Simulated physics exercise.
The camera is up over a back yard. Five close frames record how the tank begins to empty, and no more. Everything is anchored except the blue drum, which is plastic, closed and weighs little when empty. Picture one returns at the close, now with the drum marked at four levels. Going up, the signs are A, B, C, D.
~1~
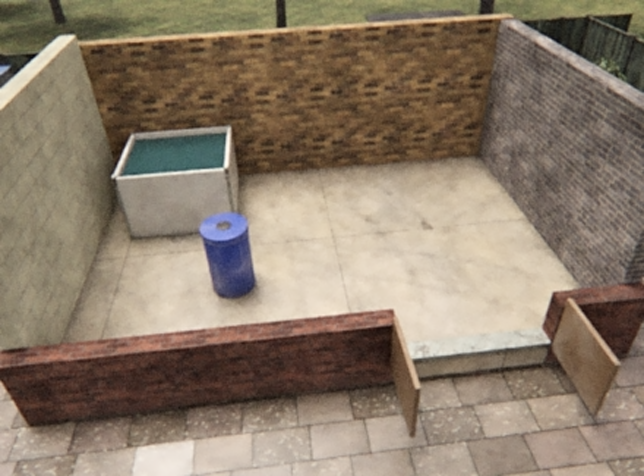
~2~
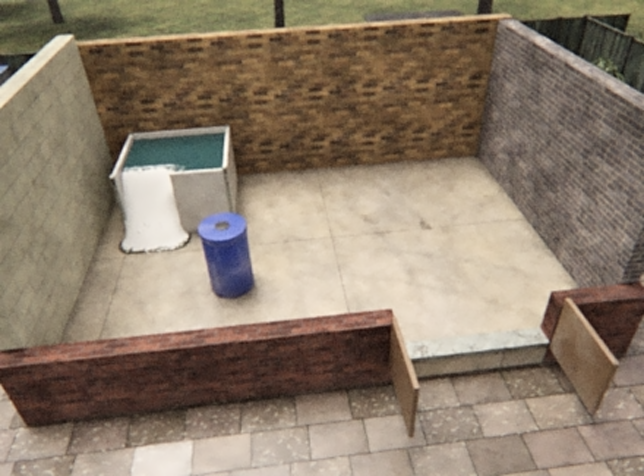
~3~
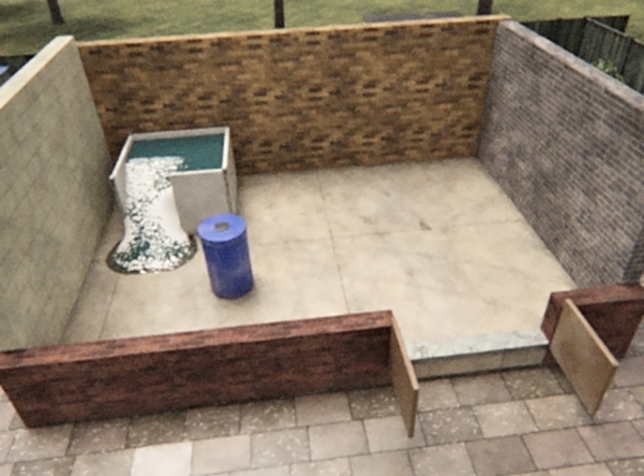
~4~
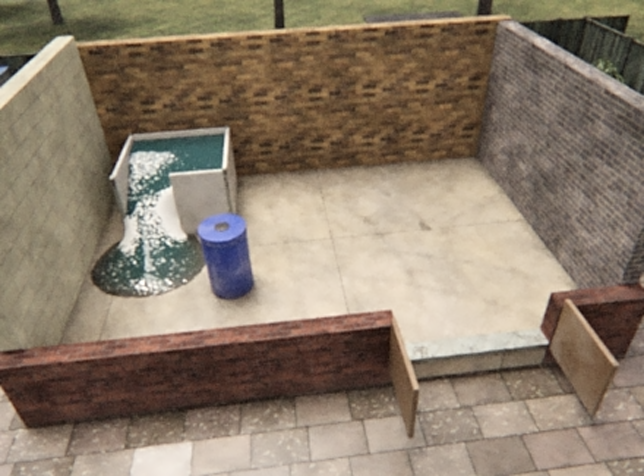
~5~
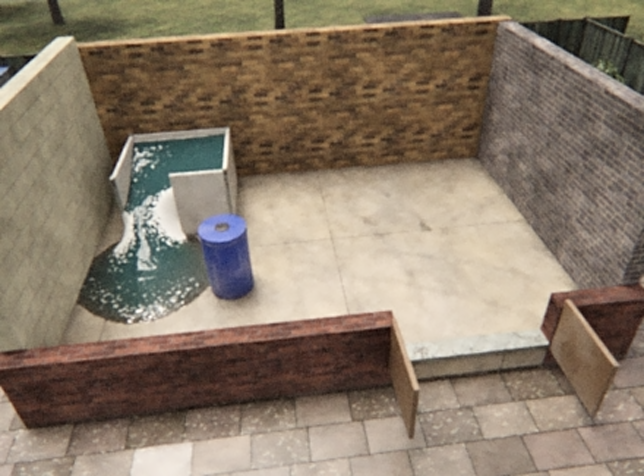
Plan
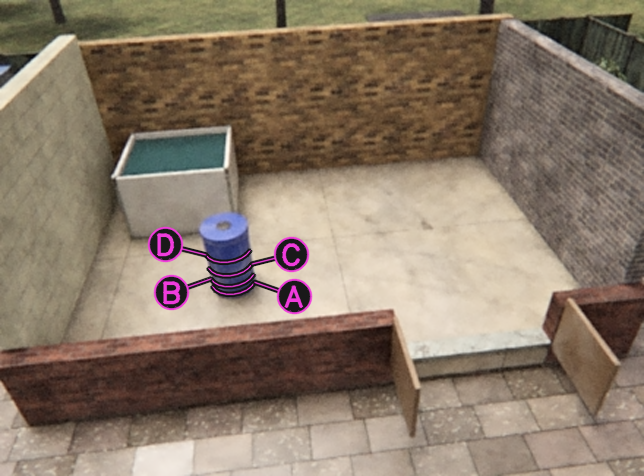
In this clip, a square tank of green water opens at its front left in a walled yard, and foamy water pours out, spreading across the pale ground beside a blue drum while the gate at right stays open.
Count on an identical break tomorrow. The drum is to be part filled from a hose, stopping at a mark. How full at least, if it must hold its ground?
That is line B.
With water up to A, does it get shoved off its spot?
Yes, that goes wrong.
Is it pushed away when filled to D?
No, that is safe.
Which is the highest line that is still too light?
Line A.
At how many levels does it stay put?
Three of the four.
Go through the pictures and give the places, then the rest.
The first frame shows lid of the blue drum at (224, 226); tank full, its middle at (177, 155); open gate at (473, 303).
In the second frame, 1 % of the ground under water, its edge towards the drum at (183, 240).
In the third frame, 4 % of the ground under water, its edge towards the drum at (180, 260).
In the fourth frame, 6 % of the ground under water, its edge towards the drum at (187, 278).
The fifth frame shows lid of the blue drum at (222, 227); 10 % of the ground under water, its edge towards the drum at (201, 286).
In magenta, A at (233, 294); B at (231, 286); C at (229, 275); D at (227, 262); from the bottom up A, B, C, D.
With A, it is pushed about its own width away.
With B, it does not move.
With C, it does not move.
With D, it does not move.
